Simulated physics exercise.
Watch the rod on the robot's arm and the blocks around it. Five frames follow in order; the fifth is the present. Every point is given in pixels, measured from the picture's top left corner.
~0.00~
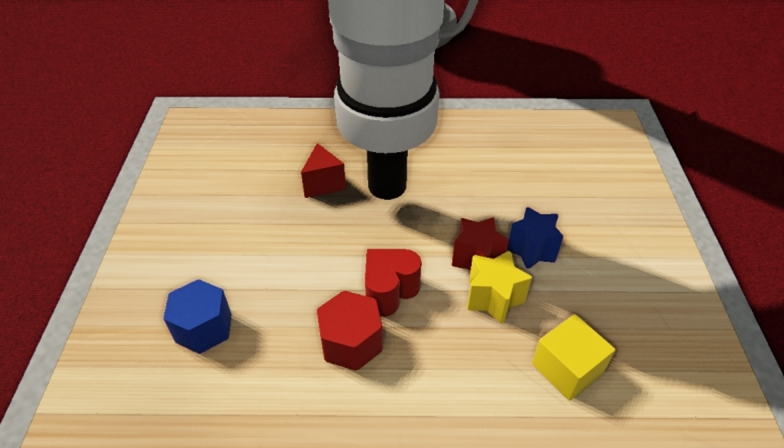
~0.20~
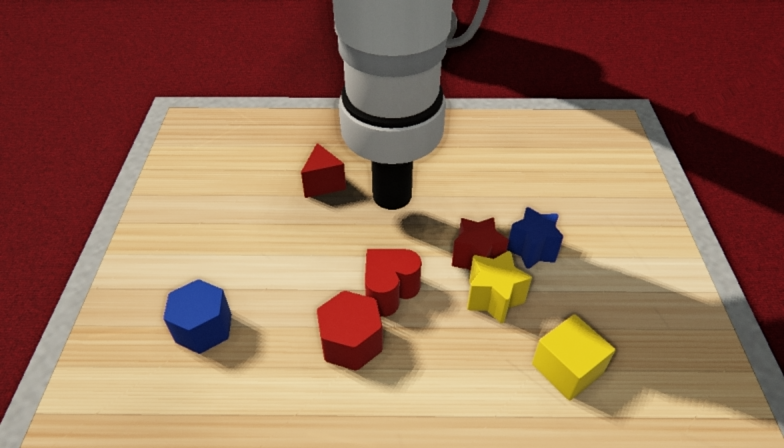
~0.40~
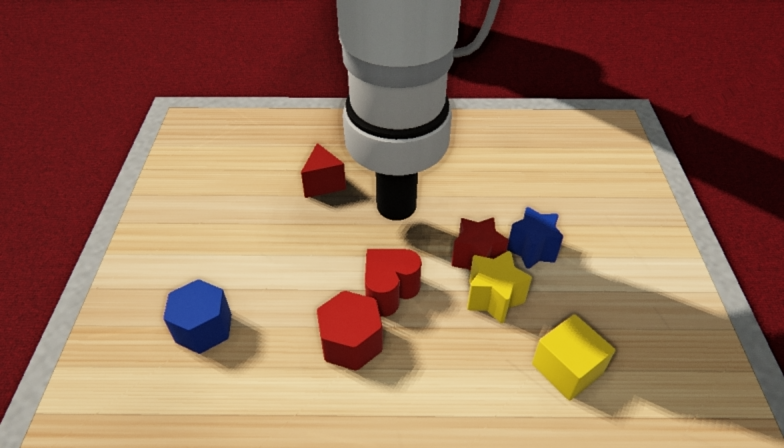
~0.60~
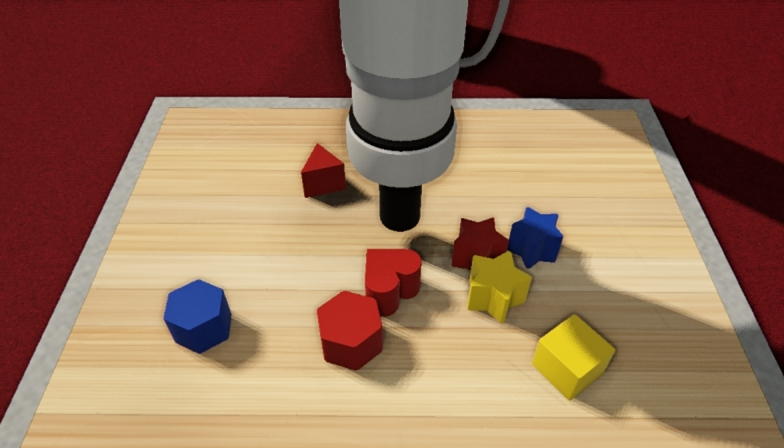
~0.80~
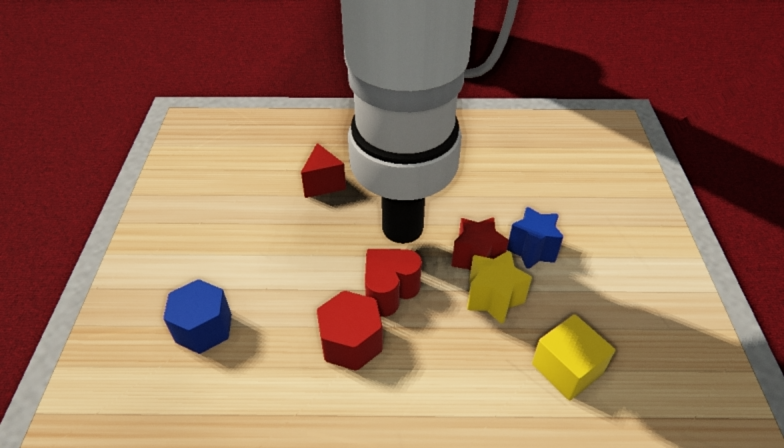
On a wooden board bordered in grey, a robot arm's black rod moves slowly toward the viewer and slightly right, nearing a red heart block, while the surrounding red, blue and yellow blocks stay still.
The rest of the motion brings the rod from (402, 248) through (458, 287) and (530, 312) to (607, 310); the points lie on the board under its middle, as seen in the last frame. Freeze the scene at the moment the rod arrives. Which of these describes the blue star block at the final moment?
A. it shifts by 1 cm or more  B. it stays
The one that fits is B, it stays.
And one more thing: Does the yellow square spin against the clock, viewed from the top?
No - that is not the case.
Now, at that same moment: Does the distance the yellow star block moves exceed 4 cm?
Yes, that is what happens.
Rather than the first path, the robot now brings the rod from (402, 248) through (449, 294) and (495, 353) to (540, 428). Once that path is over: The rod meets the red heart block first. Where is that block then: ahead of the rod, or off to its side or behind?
It is off to the side or behind.
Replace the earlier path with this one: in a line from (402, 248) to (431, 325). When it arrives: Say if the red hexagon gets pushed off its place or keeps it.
That block is shifted.
The first path, step by step. One third of the way, rod at (462, 272); red star block at (493, 237), turned 40° anticlockwise; yellow star block at (505, 276), turned 15° clockwise.
Two thirds of the way, rod at (537, 296); red star block at (497, 241), turned 65° anticlockwise; yellow star block at (585, 301), turned 10° clockwise; yellow square at (595, 354), turned 30° clockwise.
At the end, rod at (615, 293); red star block at (497, 241), turned 65° anticlockwise; yellow star block at (662, 309), turned 30° clockwise; blue star block not moved; yellow square at (598, 356), turned 35° clockwise.
